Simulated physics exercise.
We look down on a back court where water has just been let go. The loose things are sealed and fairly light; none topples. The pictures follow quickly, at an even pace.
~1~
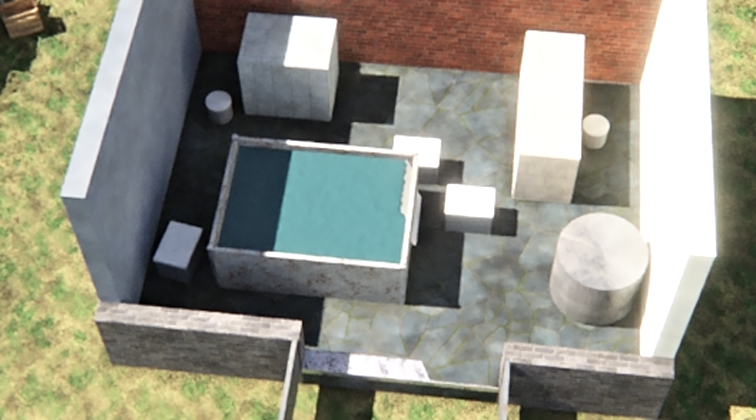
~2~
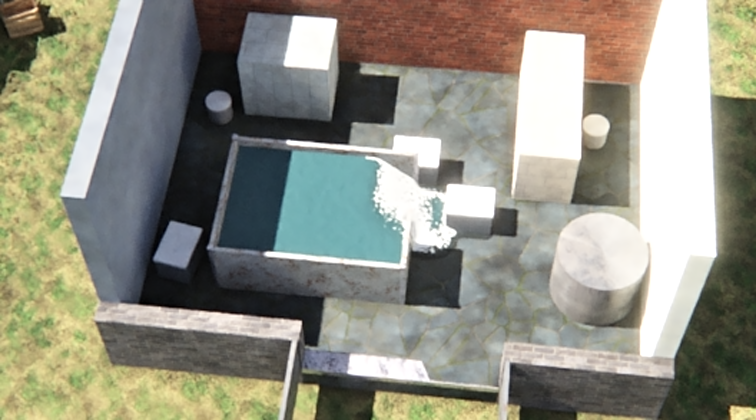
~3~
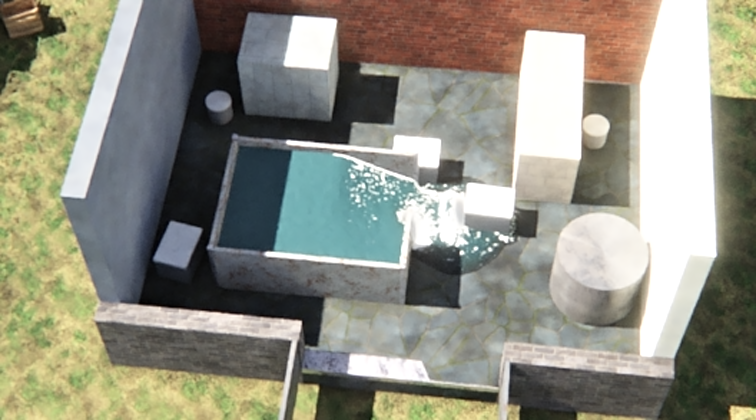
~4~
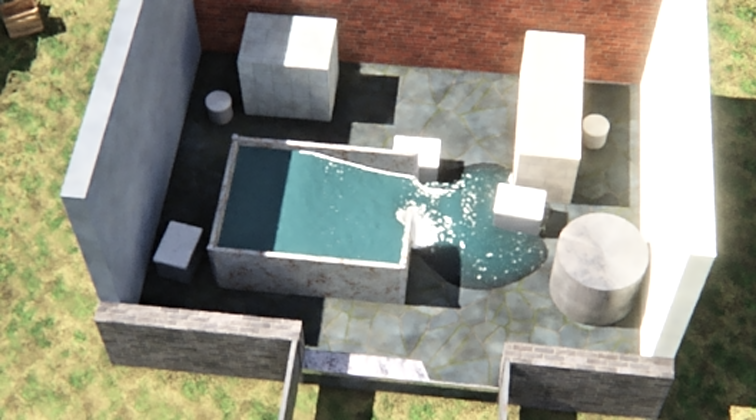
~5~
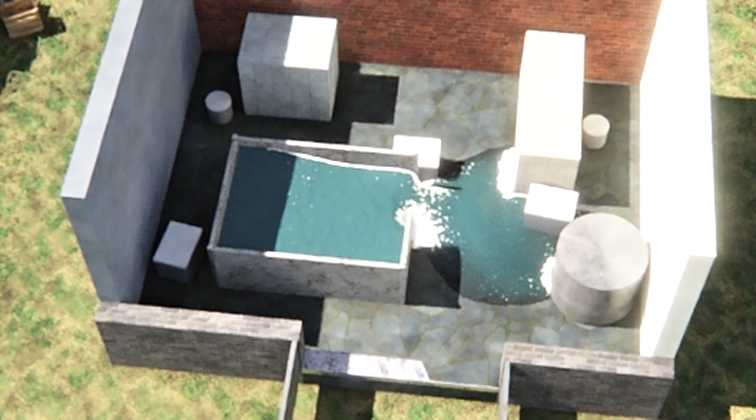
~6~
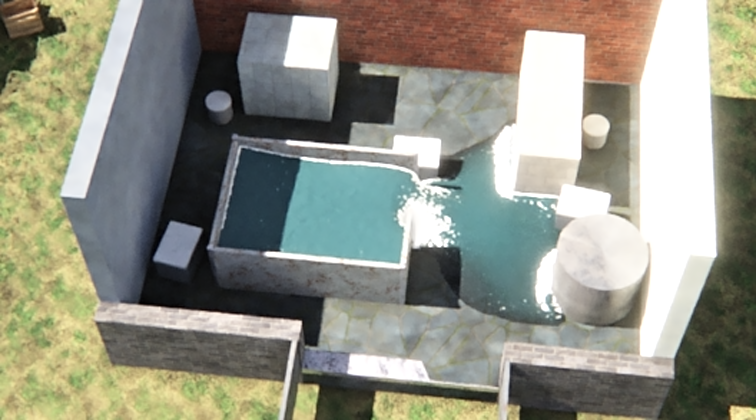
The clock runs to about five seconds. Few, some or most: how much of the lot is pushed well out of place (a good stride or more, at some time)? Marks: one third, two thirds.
That comes to one to two thirds.
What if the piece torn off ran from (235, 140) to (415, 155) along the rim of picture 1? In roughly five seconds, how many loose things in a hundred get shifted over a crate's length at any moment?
About 80 per cent.
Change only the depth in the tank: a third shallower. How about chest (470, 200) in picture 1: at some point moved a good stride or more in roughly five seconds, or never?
Answer: Yes.
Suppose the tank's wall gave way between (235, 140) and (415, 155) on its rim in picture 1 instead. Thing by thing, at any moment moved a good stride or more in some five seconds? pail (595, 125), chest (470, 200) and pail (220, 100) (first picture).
In turn: No, moved that far, swept aside.
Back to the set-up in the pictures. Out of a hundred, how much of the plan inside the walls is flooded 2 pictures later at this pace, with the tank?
I make it 35 per cent.
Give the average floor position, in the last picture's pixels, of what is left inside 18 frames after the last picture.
Roughly at (411, 148).
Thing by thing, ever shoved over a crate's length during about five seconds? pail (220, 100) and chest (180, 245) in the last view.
One after the other: Under that, never so far.
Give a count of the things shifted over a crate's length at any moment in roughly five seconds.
That makes 2.
A moment on, 1 of 5 are well off their spots; 0 afloat.
Next, 1 of 5 are well off their spots; 0 afloat.
Later, 2 of 5 are well off their spots; 2 afloat.
In the end, 2 of 5 are well off their spots, and 2 have been at some point; 2 afloat.
